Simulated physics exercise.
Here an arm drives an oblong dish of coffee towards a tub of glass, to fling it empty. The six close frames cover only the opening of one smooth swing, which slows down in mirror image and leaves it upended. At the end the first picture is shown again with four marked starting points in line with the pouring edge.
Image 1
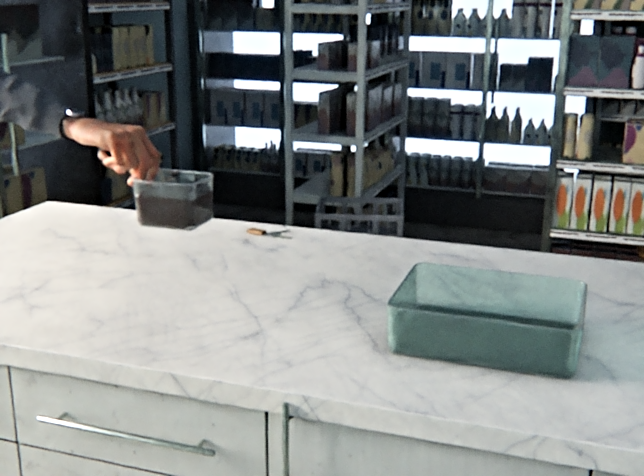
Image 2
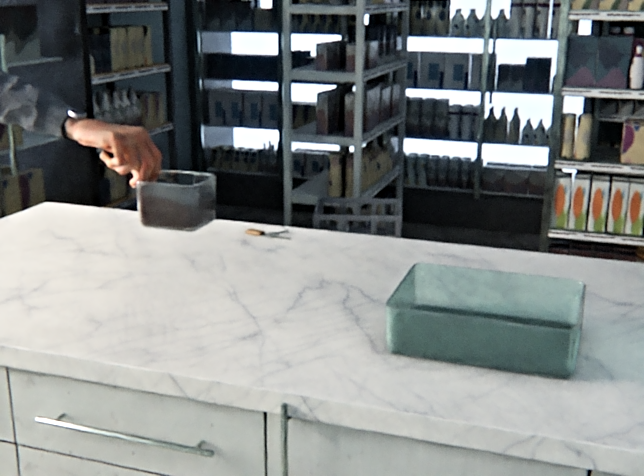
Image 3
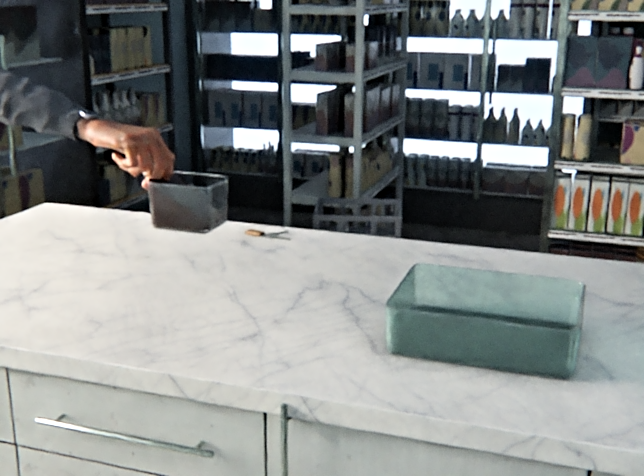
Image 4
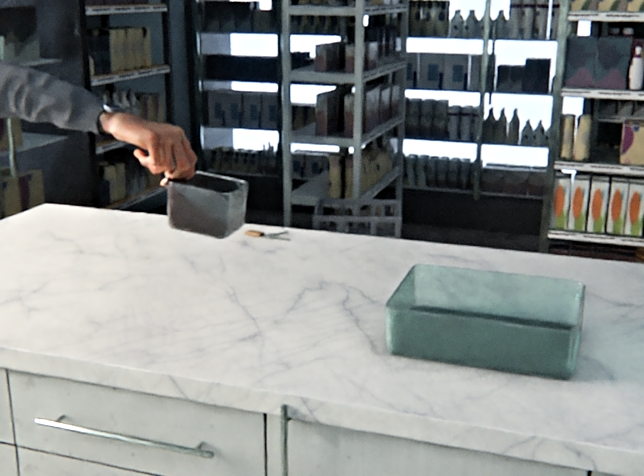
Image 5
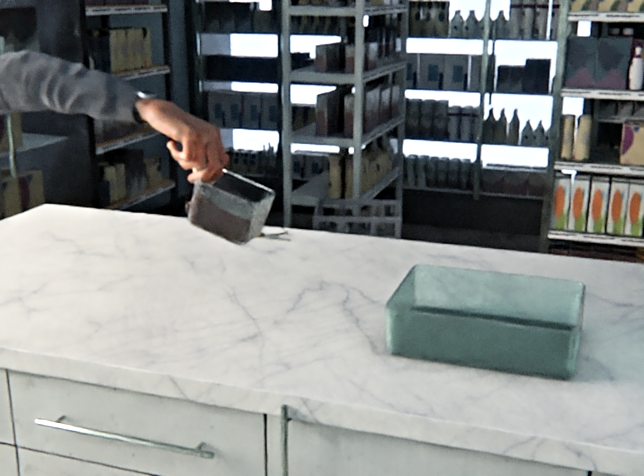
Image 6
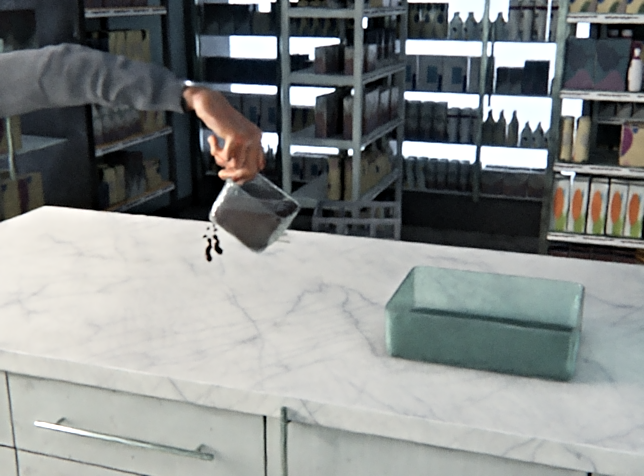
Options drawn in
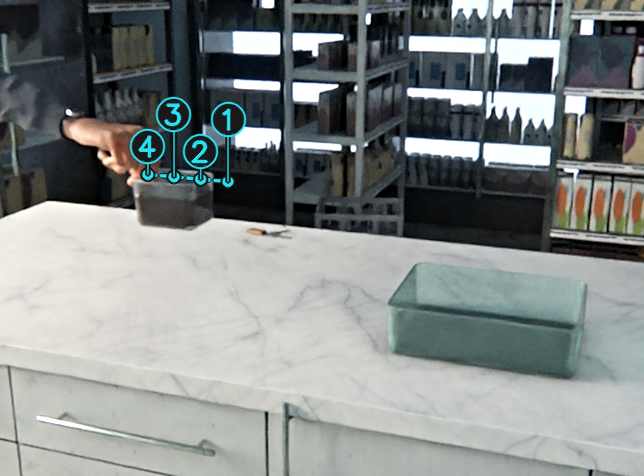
In the video, a hand carries a small clear container of dark contents rightward over a marble counter, tilting it increasingly until dark bits drop from its left side, while a greenish glass tub sits still at right.
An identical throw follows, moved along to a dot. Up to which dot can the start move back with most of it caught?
The limit is 1.
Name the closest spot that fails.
2.
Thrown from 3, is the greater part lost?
Yes.
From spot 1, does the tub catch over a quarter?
Yes, it does.
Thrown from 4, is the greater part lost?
Yes, it does.
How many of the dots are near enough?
One of the four.
On the marked copy, 1 at (228, 181); 2 at (200, 179); 3 at (173, 176); 4 at (147, 174).
If 1 is chosen, about 69 % lands in the tub, 25 % falls short and 6 % goes beside or beyond.
If 2 is chosen, about 23 % lands in the tub, 72 % falls short and 5 % goes beside or beyond.
If 3 is chosen, about 0 % lands in the tub, 97 % falls short and 3 % goes beside or beyond.
If 4 is chosen, about 0 % lands in the tub, 100 % falls short.
